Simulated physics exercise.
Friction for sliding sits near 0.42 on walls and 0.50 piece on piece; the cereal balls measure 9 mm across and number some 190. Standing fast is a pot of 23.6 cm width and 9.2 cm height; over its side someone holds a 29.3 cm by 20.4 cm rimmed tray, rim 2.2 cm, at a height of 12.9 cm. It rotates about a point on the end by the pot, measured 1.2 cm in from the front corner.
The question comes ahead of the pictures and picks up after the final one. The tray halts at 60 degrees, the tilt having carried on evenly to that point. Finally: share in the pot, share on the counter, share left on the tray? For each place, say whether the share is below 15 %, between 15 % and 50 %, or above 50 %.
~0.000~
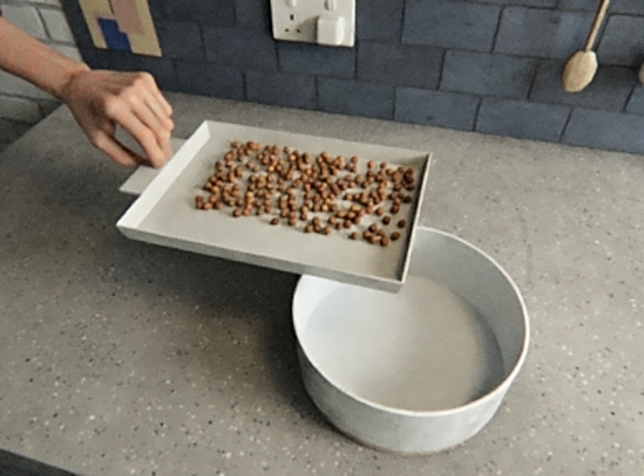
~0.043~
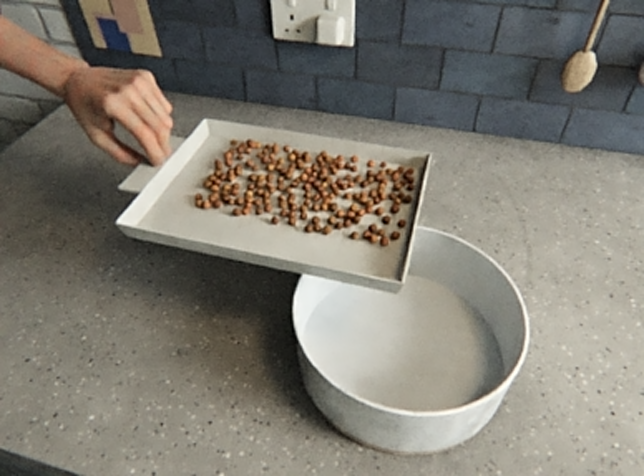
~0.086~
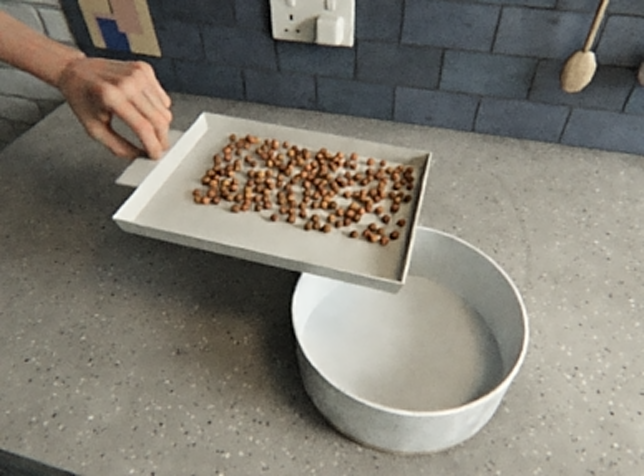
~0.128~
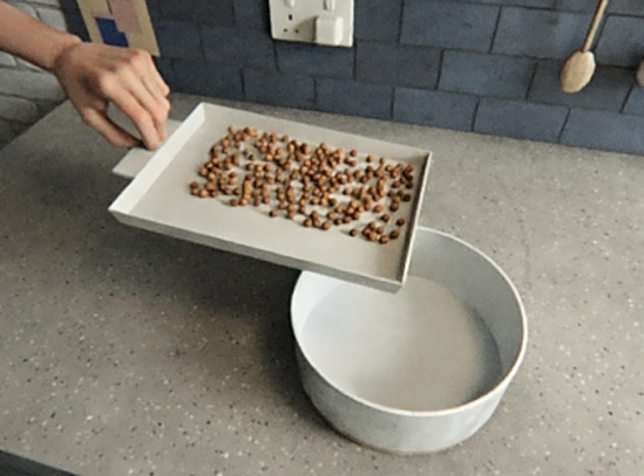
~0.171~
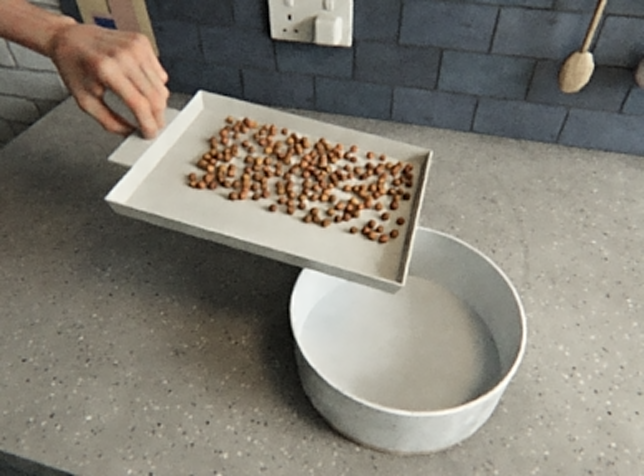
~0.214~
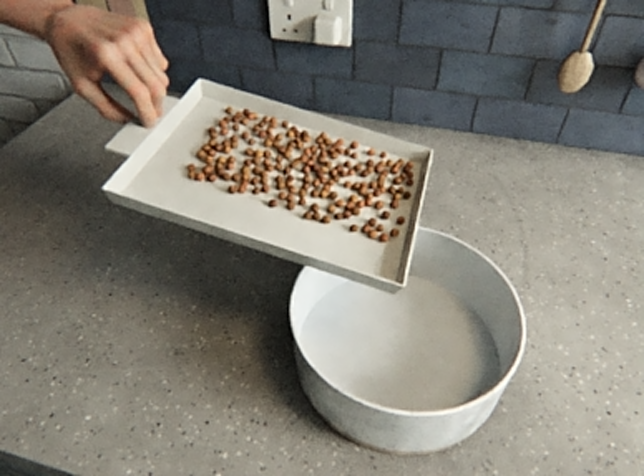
Pot: Scant. Counter: Scant. Left on the tray: Above half.
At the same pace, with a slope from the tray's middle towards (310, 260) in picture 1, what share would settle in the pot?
My best guess is some 10 per cent.
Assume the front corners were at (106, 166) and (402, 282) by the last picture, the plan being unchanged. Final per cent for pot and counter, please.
That works out as pot 25 and counter 0.
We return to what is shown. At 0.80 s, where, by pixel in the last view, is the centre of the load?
I reckon close to (401, 195).
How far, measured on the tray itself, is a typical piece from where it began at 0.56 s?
Roughly 5 cm.
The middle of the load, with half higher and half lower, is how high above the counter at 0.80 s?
Some 18 cm above the counter.
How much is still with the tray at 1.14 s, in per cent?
About 95 per cent.
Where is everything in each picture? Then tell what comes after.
Tray tilt 0 degrees, front corners at (122, 223) and (399, 278); middle of the pieces at (307, 188); pot at (408, 304), in the first frame.
Tray tilt 1 degrees, front corners at (122, 221) and (399, 279); middle of the pieces at (307, 187), in the second frame.
Tray tilt 2 degrees, front corners at (119, 215) and (399, 279); middle of the pieces at (306, 184), in the third frame.
Tray tilt 5 degrees, front corners at (115, 207) and (399, 279), lowest corner right front; middle of the pieces at (306, 180), in the fourth frame.
Tray tilt 8 degrees, front corners at (112, 197) and (399, 280), lowest corner right front; middle of the pieces at (305, 175), in the fifth frame.
Tray tilt 11 degrees, front corners at (109, 186) and (400, 281), lowest corner right front; middle of the pieces at (306, 170); pot at (405, 304). The tray's pace is about 70 degrees a second, in the sixth frame.
Then, at 0.56 s, tilt 34 degrees; the tray holds 100 %, the pot 0 %.
After 0.80 s, tilt 51 degrees; the tray holds 100 %, the pot 0 %.
After 1.14 s, tilt 60 degrees; the tray holds 95 %, the pot 5 %.
At rest (1.7 s), pot 5 %, counter 0 %, tray 90 %.
